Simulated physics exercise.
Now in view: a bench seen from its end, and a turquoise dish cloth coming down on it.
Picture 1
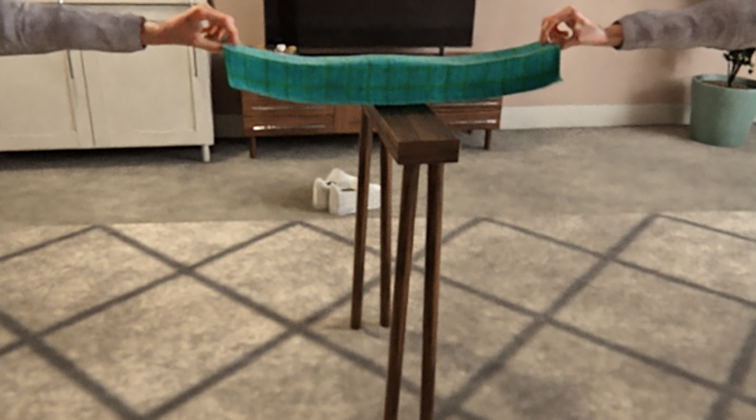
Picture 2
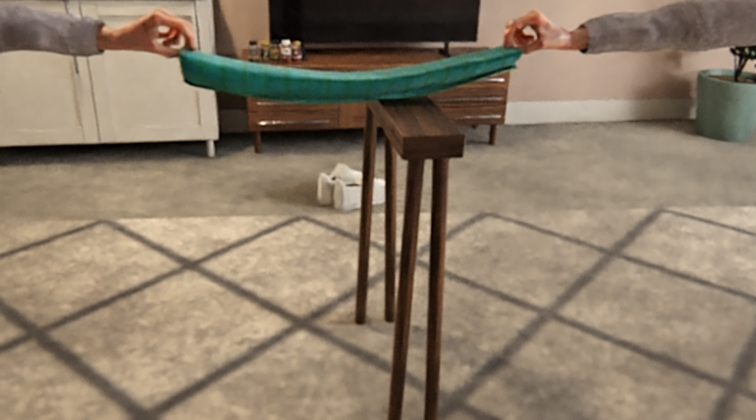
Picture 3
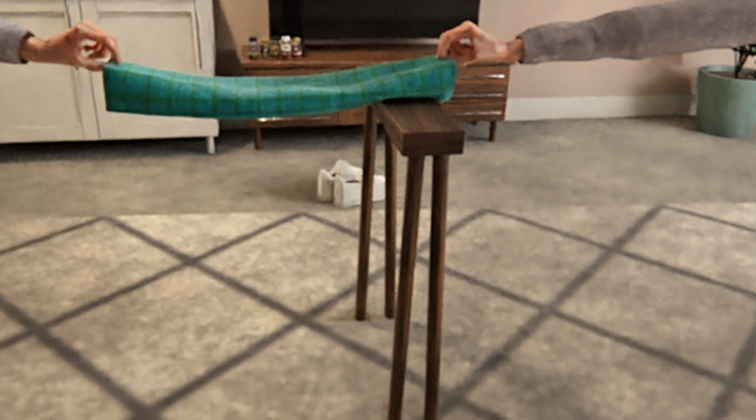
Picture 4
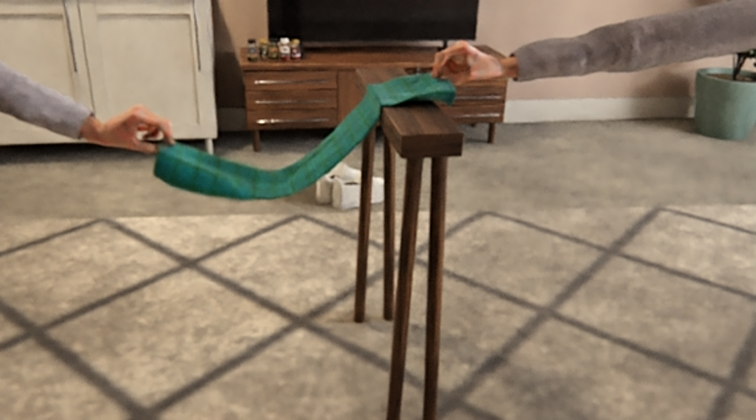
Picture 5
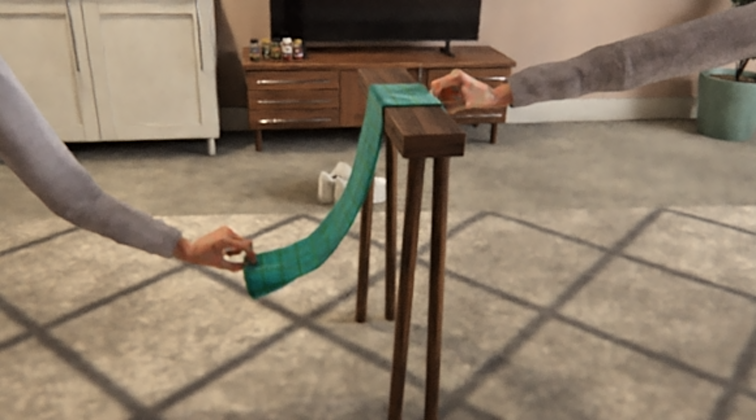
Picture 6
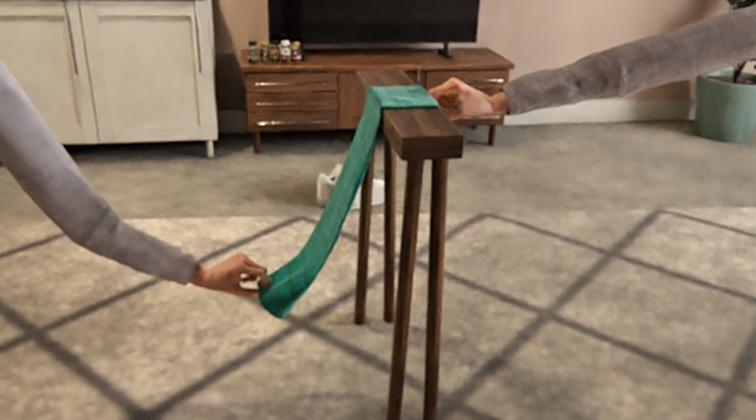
In a living room, two hands lay a turquoise cloth over a bench, lowering its left end.
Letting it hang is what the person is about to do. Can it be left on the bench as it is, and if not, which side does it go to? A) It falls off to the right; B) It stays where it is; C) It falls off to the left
It falls off to the left (C).
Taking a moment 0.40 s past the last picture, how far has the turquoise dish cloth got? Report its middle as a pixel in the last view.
(345, 305).
Then, 0.40 s on from there, dish cloth clear of the top and falling near (345, 305).
Then, 0.68 s on from there, dish cloth in a heap on the floor near (344, 375).
In the end, dish cloth in a heap on the floor near (344, 376). The turquoise dish cloth falls on the left side.
